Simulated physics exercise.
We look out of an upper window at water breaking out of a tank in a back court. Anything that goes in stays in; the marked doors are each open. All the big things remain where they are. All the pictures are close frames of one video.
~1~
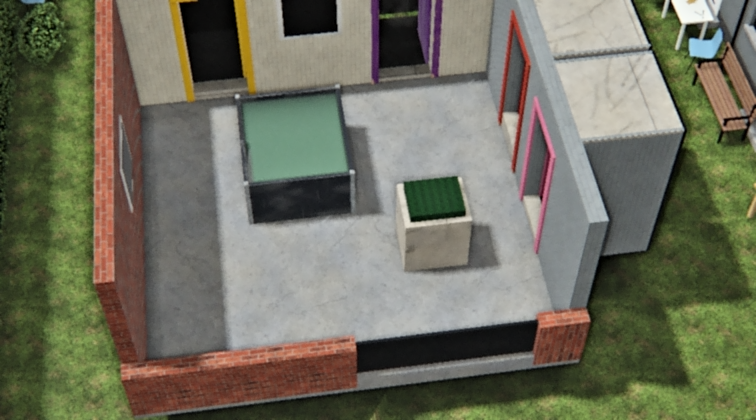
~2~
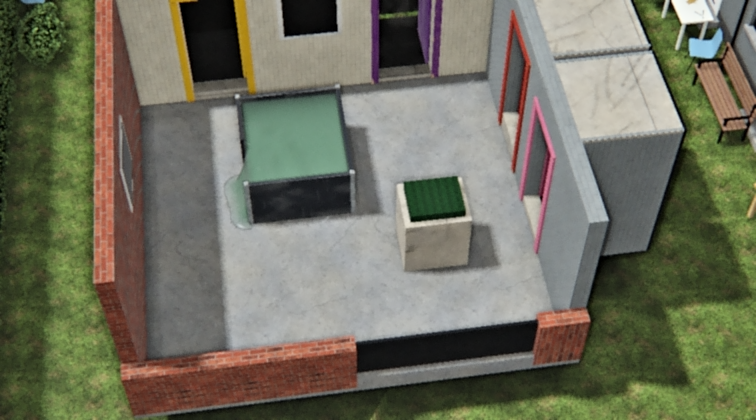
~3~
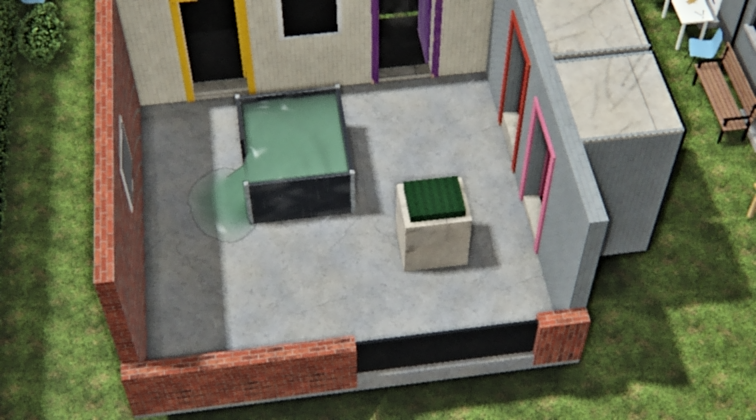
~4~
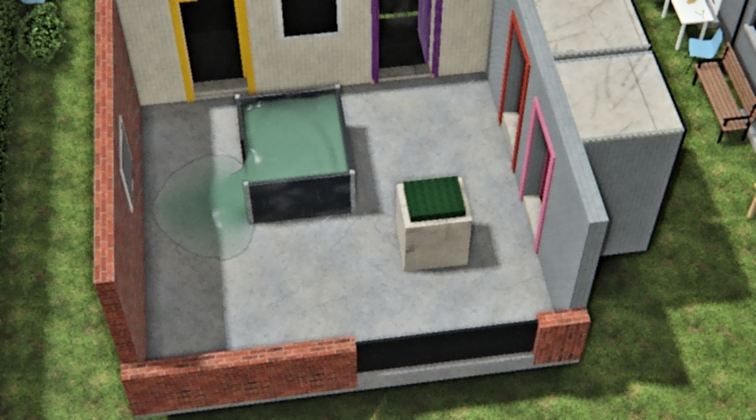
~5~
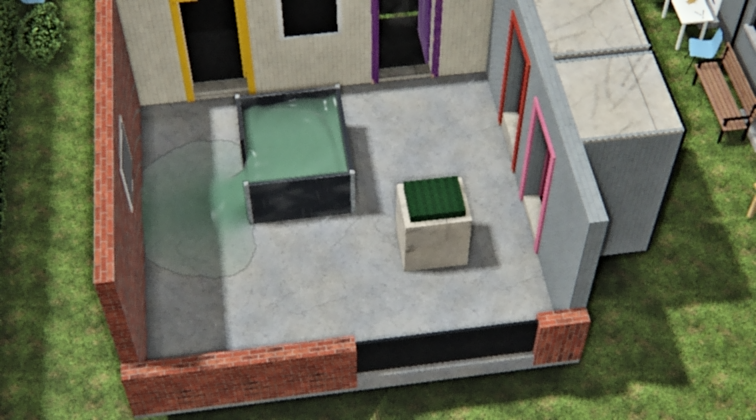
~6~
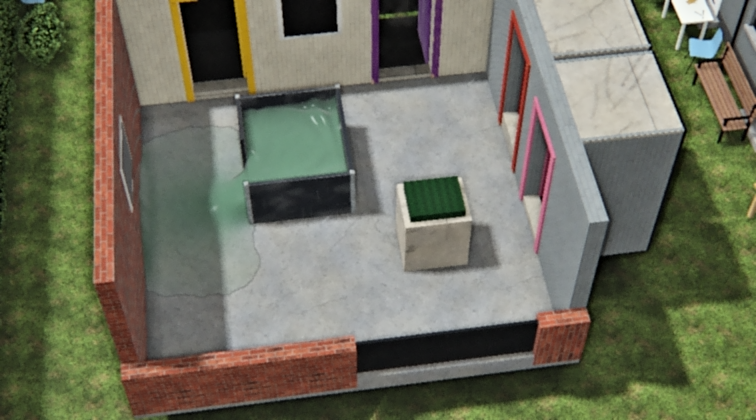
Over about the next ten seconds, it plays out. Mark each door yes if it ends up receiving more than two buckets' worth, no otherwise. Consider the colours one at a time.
Yellow door - no, purple door - no, red door - no, pink door - no.
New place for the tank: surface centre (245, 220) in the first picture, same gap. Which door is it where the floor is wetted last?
Result: The one in red.
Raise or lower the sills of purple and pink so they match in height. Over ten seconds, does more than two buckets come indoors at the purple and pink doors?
Purple: Falls short; pink: Exceeds the limit.
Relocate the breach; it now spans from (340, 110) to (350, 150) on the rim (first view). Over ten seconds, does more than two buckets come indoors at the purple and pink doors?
In brief, the purple one goes past the mark; the pink one goes past the mark.
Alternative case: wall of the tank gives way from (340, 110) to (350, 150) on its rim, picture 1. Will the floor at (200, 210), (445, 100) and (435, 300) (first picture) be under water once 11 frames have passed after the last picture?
Unwetted, submerged, unwetted.
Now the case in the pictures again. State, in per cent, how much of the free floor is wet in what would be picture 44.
Roughly 95 per cent.
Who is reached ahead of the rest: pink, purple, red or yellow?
If you ask me, it's the yellow door.
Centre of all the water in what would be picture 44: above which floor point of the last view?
Centre of mass: Roughly (327, 213).
A moment on, water covers 20 % of the floor; the yellow door wet at the sill, nothing in, the purple door not reached, the red door not reached, the pink door not reached.
Next, water covers 30 % of the floor; the yellow door wet at the sill, nothing in, the purple door not reached, the red door not reached, the pink door not reached.
Then, water covers 65 % of the floor; the yellow door wet at the sill, nothing in, the purple door wet at the sill, nothing in, the red door not reached, the pink door not reached.
Later, water covers 95 % of the floor; the yellow door under two buckets in, the purple door wet at the sill, nothing in, the red door wet at the sill, nothing in, the pink door wet at the sill, nothing in.
In the end, water covers 100 % of the floor; the yellow door under two buckets in, the purple door under two buckets in, the red door wet at the sill, nothing in, the pink door under two buckets in.
